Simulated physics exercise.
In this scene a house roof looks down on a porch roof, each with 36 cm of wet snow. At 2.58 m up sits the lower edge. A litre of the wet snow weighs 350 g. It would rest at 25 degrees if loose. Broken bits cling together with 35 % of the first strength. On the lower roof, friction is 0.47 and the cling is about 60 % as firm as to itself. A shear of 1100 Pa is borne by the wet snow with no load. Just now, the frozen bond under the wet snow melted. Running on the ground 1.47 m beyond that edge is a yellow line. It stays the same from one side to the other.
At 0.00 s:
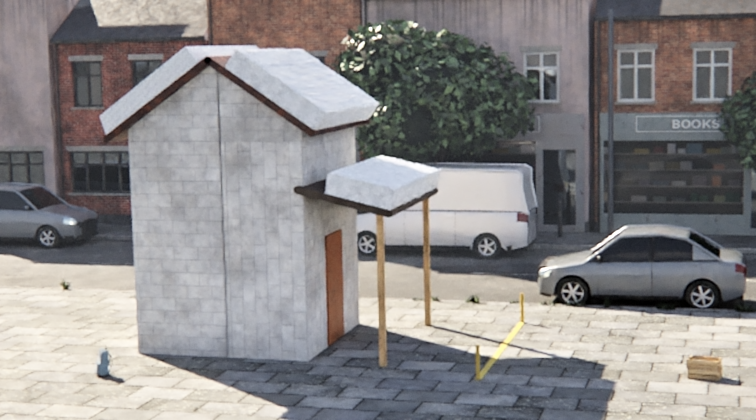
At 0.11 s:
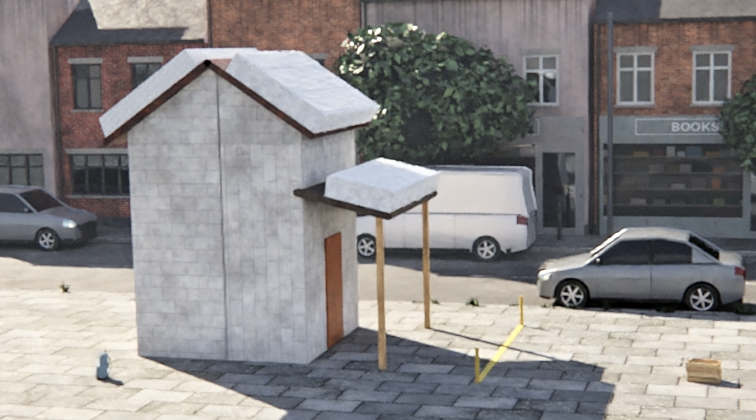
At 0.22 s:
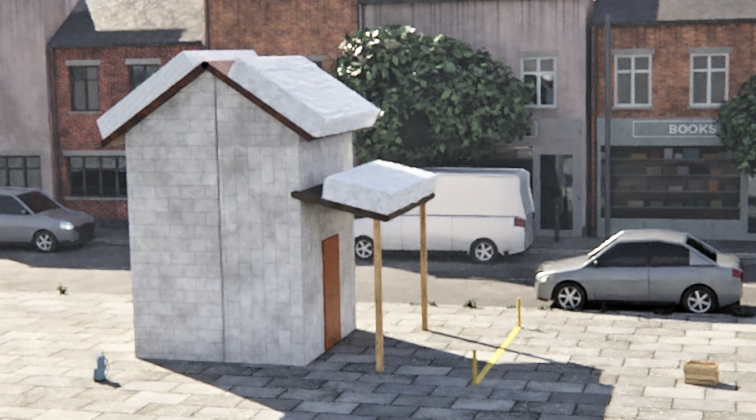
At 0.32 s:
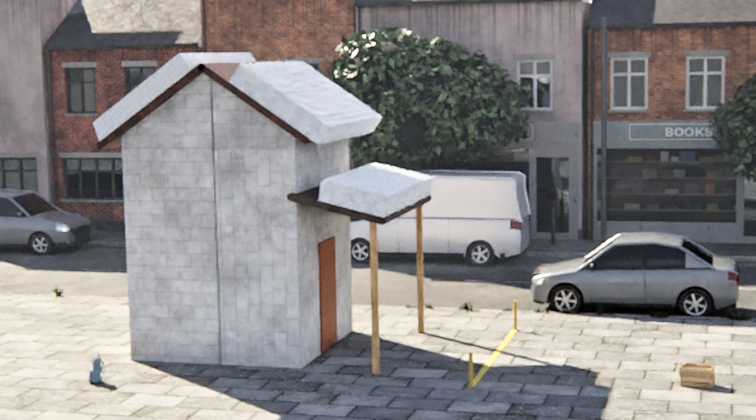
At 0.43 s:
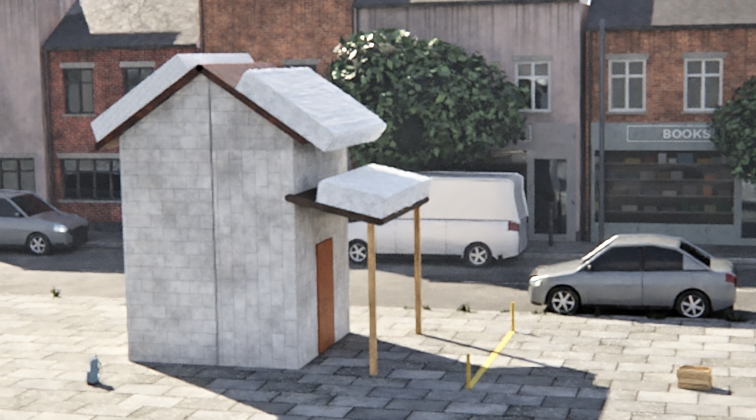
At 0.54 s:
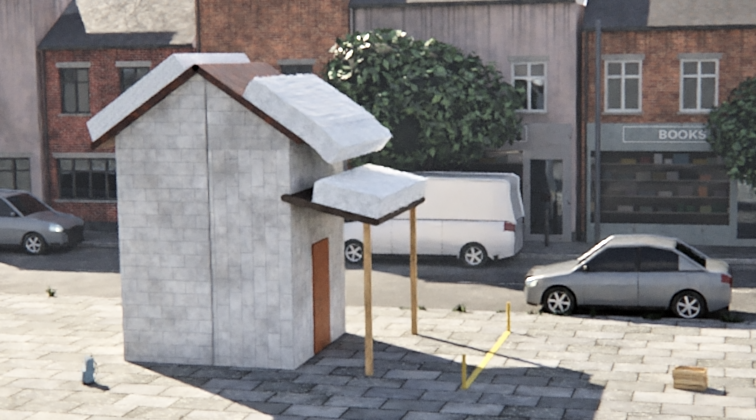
A thick white slab of snow lies on the right slope of a tall grey block house, seen from slightly above across a paved square, with brick shopfronts behind. A snow-topped porch on wooden posts shelters an orange-brown door, near a yellow ground line, parked silver cars and a white van. The slab slides down rightward, baring brown roof and cracking, while the view drifts slightly right.
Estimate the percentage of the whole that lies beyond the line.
I would say some 31 percent of the snow lies beyond it.
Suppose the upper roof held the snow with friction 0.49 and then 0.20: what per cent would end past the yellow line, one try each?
2 %, then 25 %.
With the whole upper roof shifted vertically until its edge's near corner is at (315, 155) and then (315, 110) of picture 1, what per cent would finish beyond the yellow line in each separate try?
Roughly 12 per cent first and 45 per cent second.
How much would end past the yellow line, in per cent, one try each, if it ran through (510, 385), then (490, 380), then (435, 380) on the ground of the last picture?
Respectively 14, 20 and 50 percent would end past it.
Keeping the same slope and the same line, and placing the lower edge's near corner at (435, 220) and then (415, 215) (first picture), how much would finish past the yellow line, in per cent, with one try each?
Roughly 18 % and then 25 %.
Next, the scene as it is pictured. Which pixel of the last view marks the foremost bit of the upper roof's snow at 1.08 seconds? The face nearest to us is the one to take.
Around pixel (407, 207).
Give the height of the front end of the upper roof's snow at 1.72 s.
I'd say around 0.0 metres.
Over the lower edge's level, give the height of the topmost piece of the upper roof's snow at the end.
About 0.4 m above the lower edge.
After 1.08 s, none is below the lower edge and 0 % is past the line.
After 1.72 s, 58 % is below the lower edge and 24 % is past the line.
After 2.36 s, 71 % is below the lower edge and 31 % is past the line.
After 3.00 s, 71 % is below the lower edge and 31 % is past the line.
After 3.10 s, at the end, 71 % is below the lower edge and 31 % is past the line.
